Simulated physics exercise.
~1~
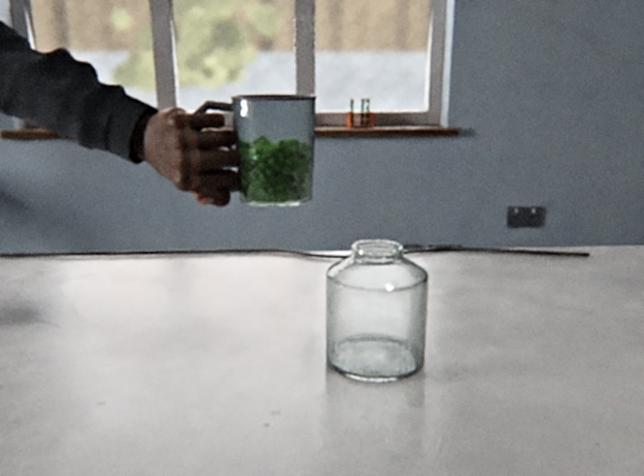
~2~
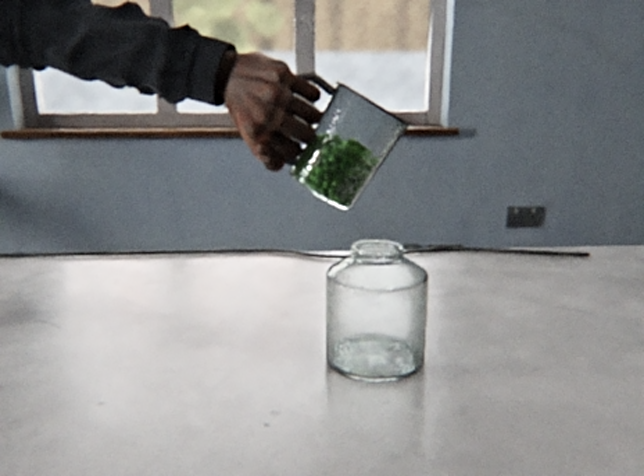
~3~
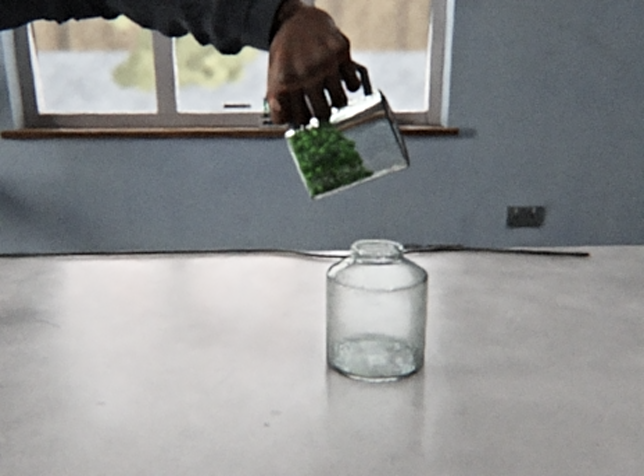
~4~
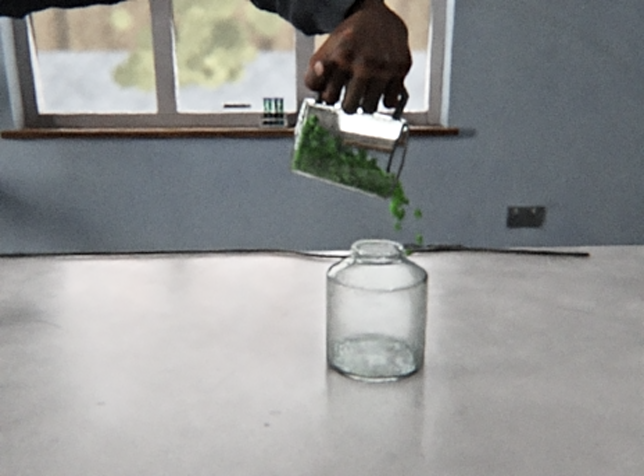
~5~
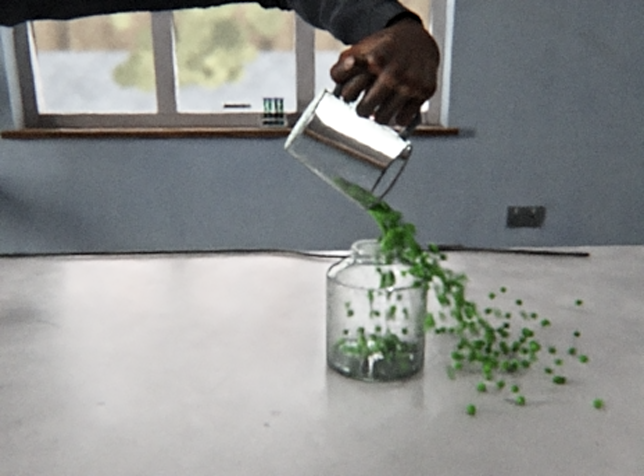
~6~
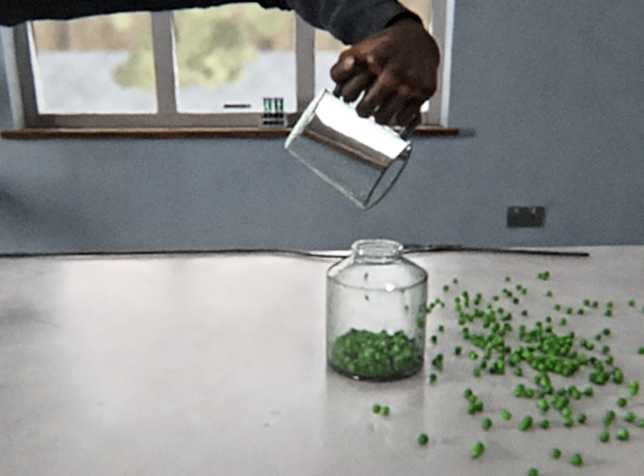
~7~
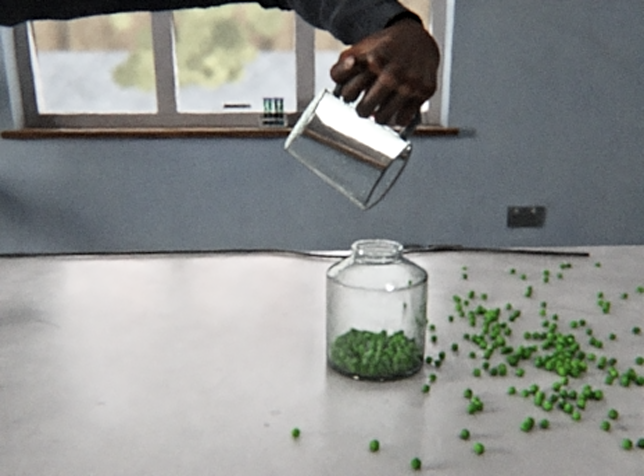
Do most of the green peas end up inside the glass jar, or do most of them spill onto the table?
Most of the peas spill onto the table, while a smaller part settles in the bottom of the jar and hardly any stay in the cup.
